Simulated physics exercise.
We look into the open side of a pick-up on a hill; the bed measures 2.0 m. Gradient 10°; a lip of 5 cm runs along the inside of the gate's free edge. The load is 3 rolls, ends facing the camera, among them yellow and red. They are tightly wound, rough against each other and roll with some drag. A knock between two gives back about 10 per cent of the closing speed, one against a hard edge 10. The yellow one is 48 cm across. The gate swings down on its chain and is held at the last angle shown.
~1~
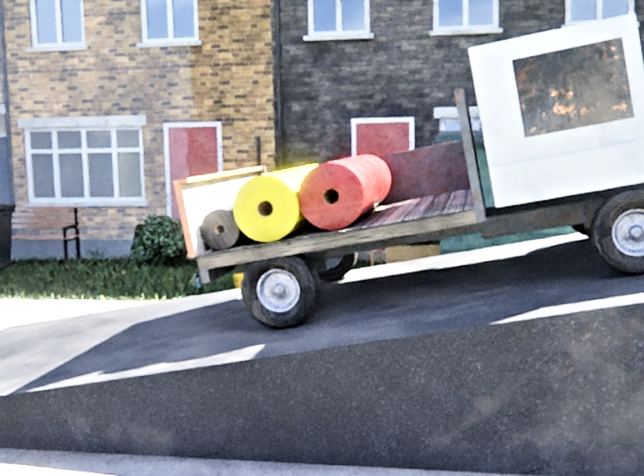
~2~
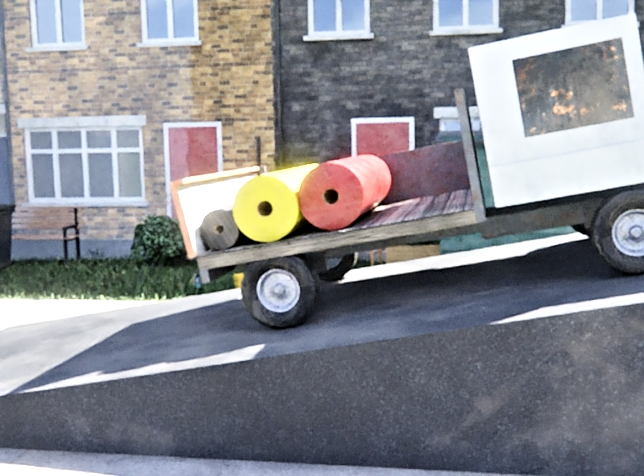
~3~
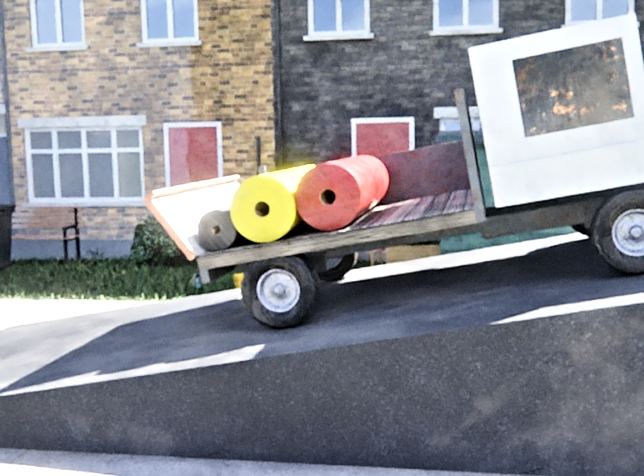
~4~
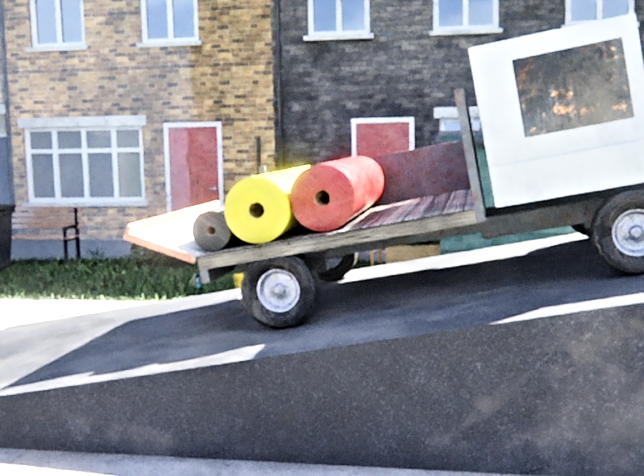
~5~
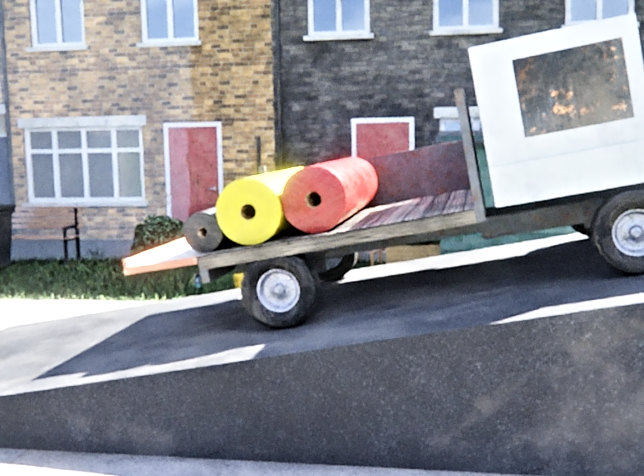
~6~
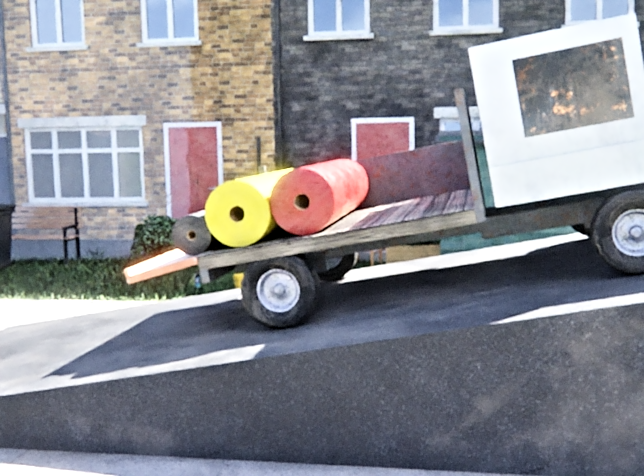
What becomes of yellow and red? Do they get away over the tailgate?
The yellow one gets away; the red one rolls out.
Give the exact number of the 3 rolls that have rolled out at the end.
3 of them.
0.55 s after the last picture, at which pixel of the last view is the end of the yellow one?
Around (183, 225).
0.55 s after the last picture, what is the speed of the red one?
Near 1.0 m/s.
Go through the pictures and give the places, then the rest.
The first frame shows yellow at (266, 209), red at (330, 197); gate 80° above level, tip at (178, 183); 3 of the 3 make up the bottom layer on the bed.
The second frame shows yellow at (265, 209), red at (330, 197); gate 76° above level, tip at (173, 185).
The third frame shows yellow at (262, 209), red at (327, 197); gate 52° above level, tip at (148, 200).
The fourth frame shows yellow at (257, 210), red at (321, 198); gate 19° above level, tip at (127, 236).
The fifth frame shows yellow at (248, 212), red at (313, 200); gate 9° below level, tip at (128, 271).
The sixth frame shows yellow at (237, 214), red at (301, 202); gate 16° below level, tip at (130, 279).
Then, 0.5 s after the last picture, yellow is on the gate, 10 cm past the hinge, rolling left; red is on the bed, 40 cm short of the hinge, rolling left; 0 gone off the back.
Then, 1.0 s after the last picture, yellow is dropping off the gate; red is on the gate, 15 cm past the hinge, rolling left; 2 gone off the back.
Then, 1.6 s after the last picture, yellow is off the vehicle; red is dropping off the gate; 3 gone off the back.
At rest (3.1 s after the last picture), yellow is out on the ground; red is off the vehicle; 3 gone off the back.
